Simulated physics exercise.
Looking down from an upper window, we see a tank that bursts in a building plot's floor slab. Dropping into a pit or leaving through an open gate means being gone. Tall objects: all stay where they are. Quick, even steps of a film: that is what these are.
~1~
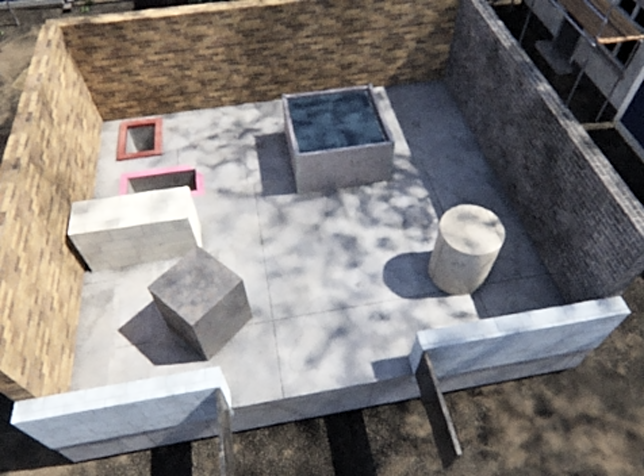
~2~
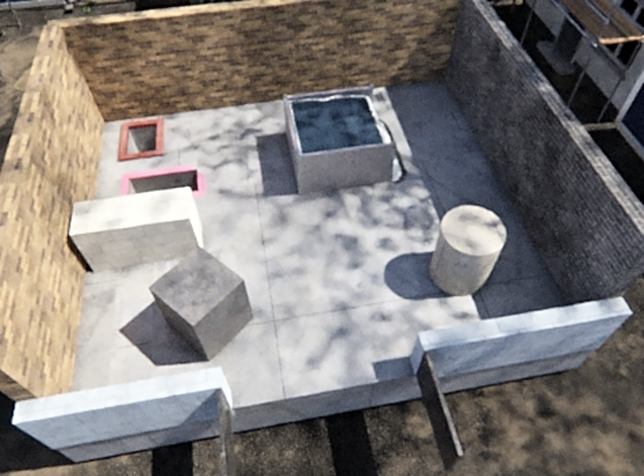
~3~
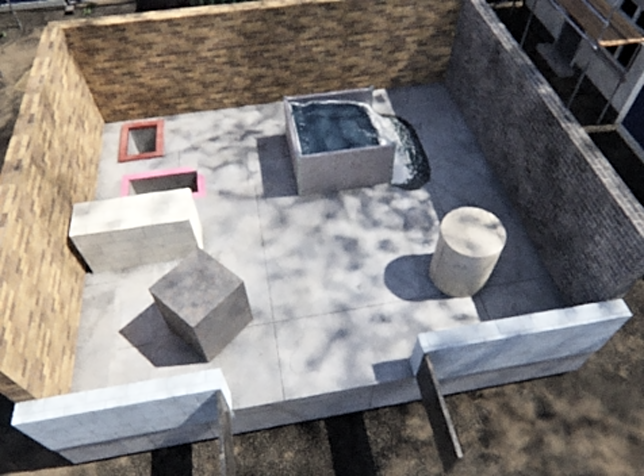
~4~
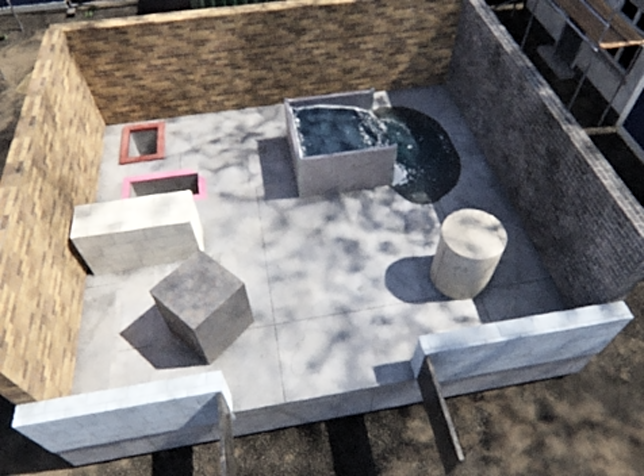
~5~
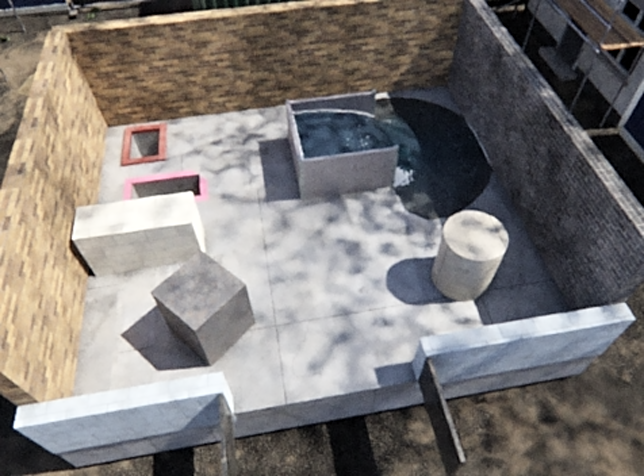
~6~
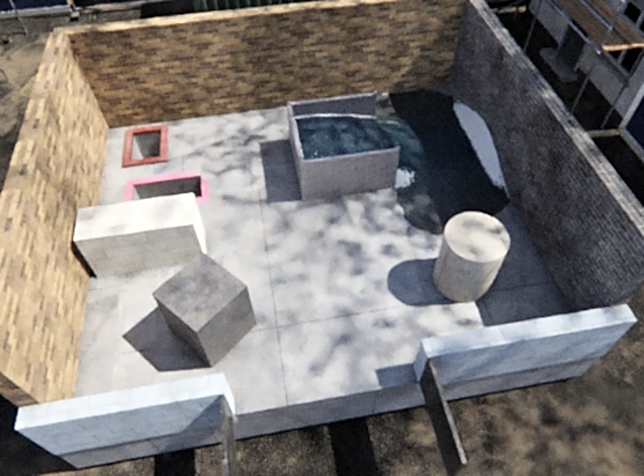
In a walled building plot seen from above, an open tank of dark water stands on a pale slab among blocks and pits. Water pours from the tank's right side and spreads over the floor as a dark, widening pool, reaching the grey brick wall and stretching down beside the round pillar.
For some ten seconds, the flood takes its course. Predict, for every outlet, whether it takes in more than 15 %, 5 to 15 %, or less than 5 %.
My prediction: The gate takes in 5 to 15 %; the pink pit takes in 5 to 15 %; the red pit takes in 5 to 15 %.
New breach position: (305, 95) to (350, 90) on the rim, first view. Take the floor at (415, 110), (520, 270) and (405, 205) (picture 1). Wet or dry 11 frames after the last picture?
Taking them in order, I'd say swamped, not reached and not reached.
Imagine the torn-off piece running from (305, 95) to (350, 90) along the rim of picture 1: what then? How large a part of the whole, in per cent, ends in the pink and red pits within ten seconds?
Approximately, pink takes 15 % and red takes 12 %.
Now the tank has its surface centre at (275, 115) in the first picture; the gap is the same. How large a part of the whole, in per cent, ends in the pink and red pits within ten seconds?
Tally in per cent - pink pit 4; red pit 2.
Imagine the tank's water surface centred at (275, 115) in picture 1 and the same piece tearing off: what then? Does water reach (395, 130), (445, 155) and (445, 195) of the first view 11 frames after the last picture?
So, first one got wet, second one got wet, third one got wet.
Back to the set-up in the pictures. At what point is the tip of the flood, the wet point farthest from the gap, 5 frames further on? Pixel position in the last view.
I'd say at around (558, 291).
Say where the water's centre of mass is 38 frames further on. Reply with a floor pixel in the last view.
The balance point is around (361, 209).
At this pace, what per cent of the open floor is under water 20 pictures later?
Close to 55 %.
A moment on, water covers 20 % of the floor; the gate 0 %, the pink pit 0 %, the red pit 0 %.
Next, water covers 25 % of the floor; the gate 0 %, the pink pit 0 %, the red pit 0 %.
Then, water covers 55 % of the floor; the gate 0 %, the pink pit 0 %, the red pit 0 %.
Later, water covers 80 % of the floor; the gate 2 %, the pink pit 3 %, the red pit 7 %.
In the end, water covers 95 % of the floor; the gate 7 %, the pink pit 10 %, the red pit 8 %.
